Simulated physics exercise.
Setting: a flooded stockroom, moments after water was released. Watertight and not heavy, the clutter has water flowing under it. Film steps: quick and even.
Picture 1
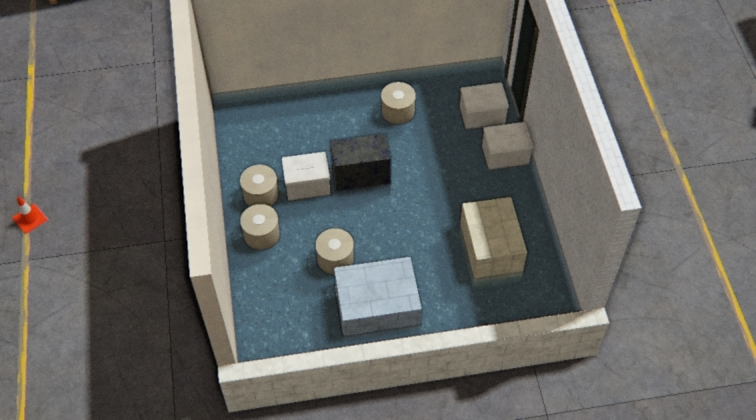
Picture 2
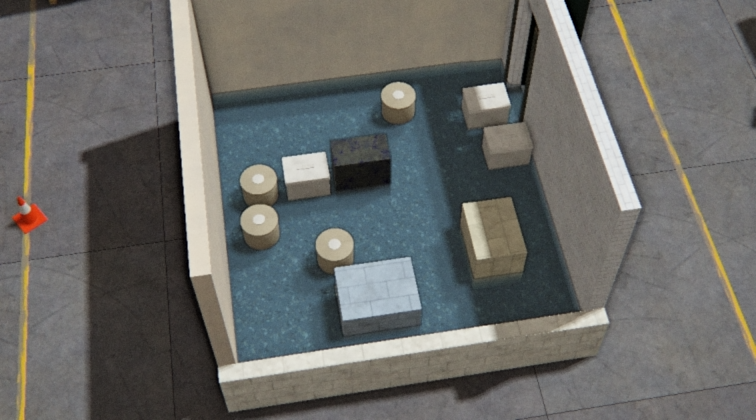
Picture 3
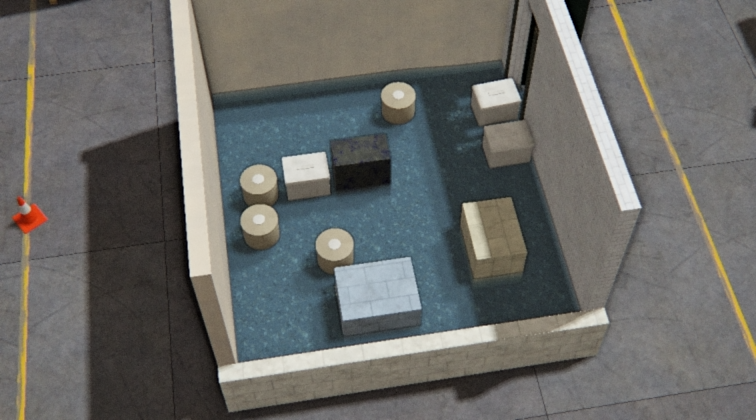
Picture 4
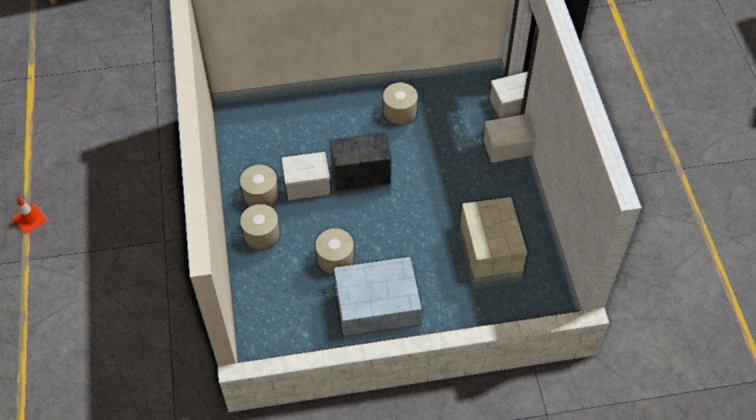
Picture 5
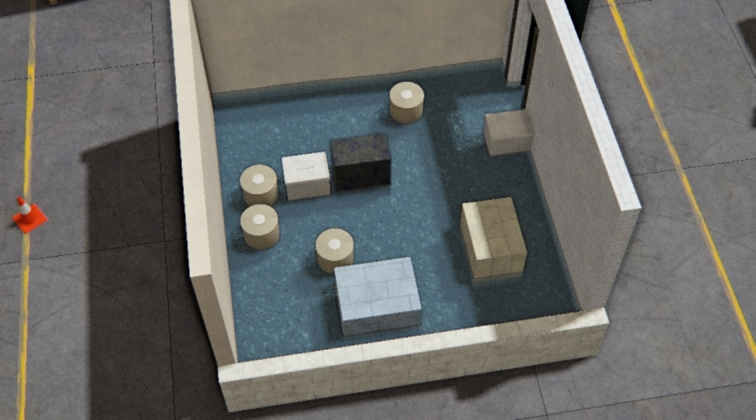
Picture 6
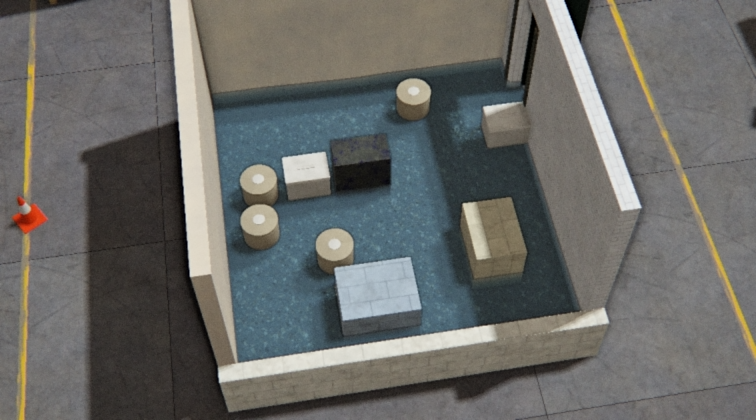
Flooded stockroom from above, a pale box drifting right behind the wall, another edging toward the back, a round tub sliding right.
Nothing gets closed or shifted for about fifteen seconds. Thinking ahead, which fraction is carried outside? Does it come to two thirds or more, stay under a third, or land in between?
The fraction is going to land in the middle band.
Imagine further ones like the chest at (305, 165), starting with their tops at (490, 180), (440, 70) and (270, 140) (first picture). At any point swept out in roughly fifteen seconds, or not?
Escapes; escapes; remains.
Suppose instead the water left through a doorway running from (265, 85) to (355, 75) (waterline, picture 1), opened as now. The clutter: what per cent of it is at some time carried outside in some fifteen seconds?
Something like 70 percent.
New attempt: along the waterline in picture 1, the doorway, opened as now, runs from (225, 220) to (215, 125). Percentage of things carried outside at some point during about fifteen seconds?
That comes to around 70 per cent.
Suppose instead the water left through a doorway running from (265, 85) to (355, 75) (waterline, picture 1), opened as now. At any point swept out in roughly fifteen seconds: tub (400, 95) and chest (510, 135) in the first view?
One by one, that comes to got out, then still there.
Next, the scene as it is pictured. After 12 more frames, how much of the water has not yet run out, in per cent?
My figure is 82 per cent.
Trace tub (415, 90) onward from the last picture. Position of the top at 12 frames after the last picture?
It should be near (512, 76).
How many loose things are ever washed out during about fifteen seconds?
The total here is 3.
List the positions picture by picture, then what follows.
A chest at (508, 137), afloat; a tub at (398, 95), afloat; 0 of 7 have shifted, in the first frame.
A chest at (508, 137), afloat; a tub at (398, 95) floats; 0 of 7 have shifted, in the second frame.
A chest at (509, 135) floats, close to its start; a tub at (398, 95) floats; 1 of 7 have shifted, in the third frame.
A chest at (510, 130), afloat, close to its start; a tub at (400, 96), afloat; 2 of 7 have shifted, in the fourth frame.
A chest at (510, 124), afloat, close to its start; a tub at (407, 95) floats, close to its start; 3 of 7 have shifted, in the fifth frame.
A chest at (507, 116) floats, a stride from its start; a tub at (414, 92), afloat, close to its start; 3 of 7 have shifted, in the sixth frame.
A moment on, 1 of 7 are out; 6 afloat.
Next, 2 of 7 are out; 5 afloat.
Later, 3 of 7 are out; 4 afloat.
In the end, 3 of 7 are out; 4 afloat.
